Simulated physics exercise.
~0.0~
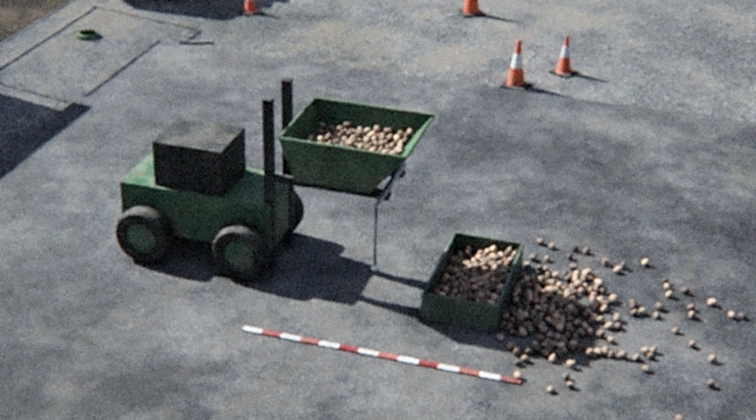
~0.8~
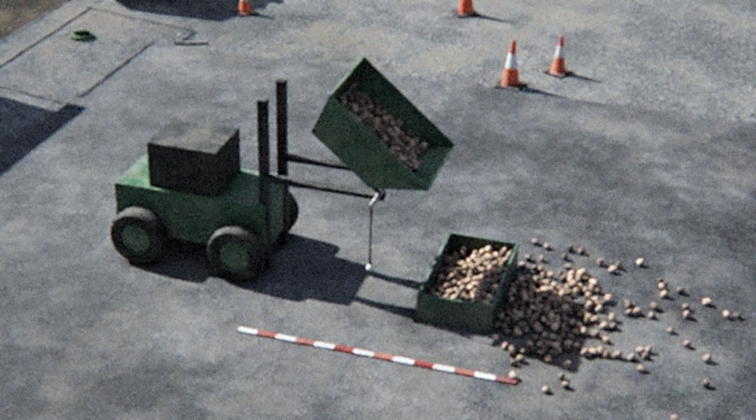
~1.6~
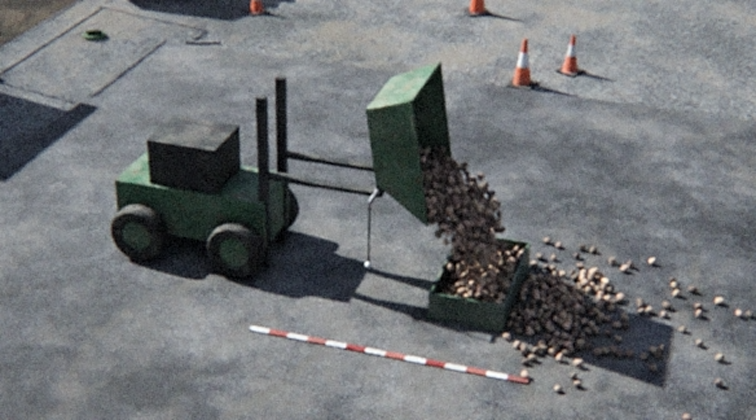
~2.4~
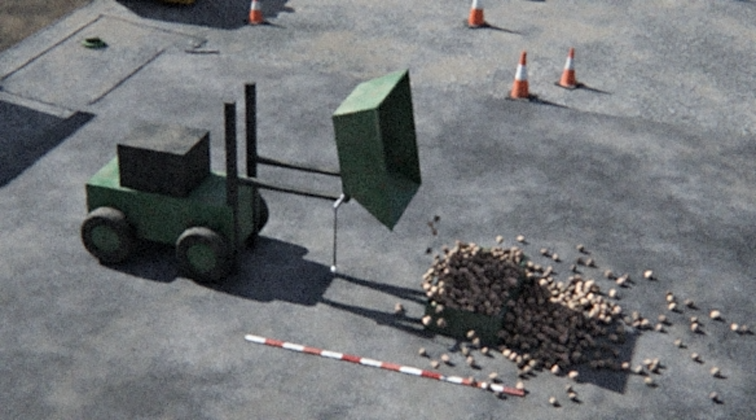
The footage shows a green forklift-like machine tipping a raised skip of pale brown stones over a small green bin already holding some, with others scattered beside it; the stones pour out, the machine backs away leftward, and the bin ends heaped, with stones spilled around it.
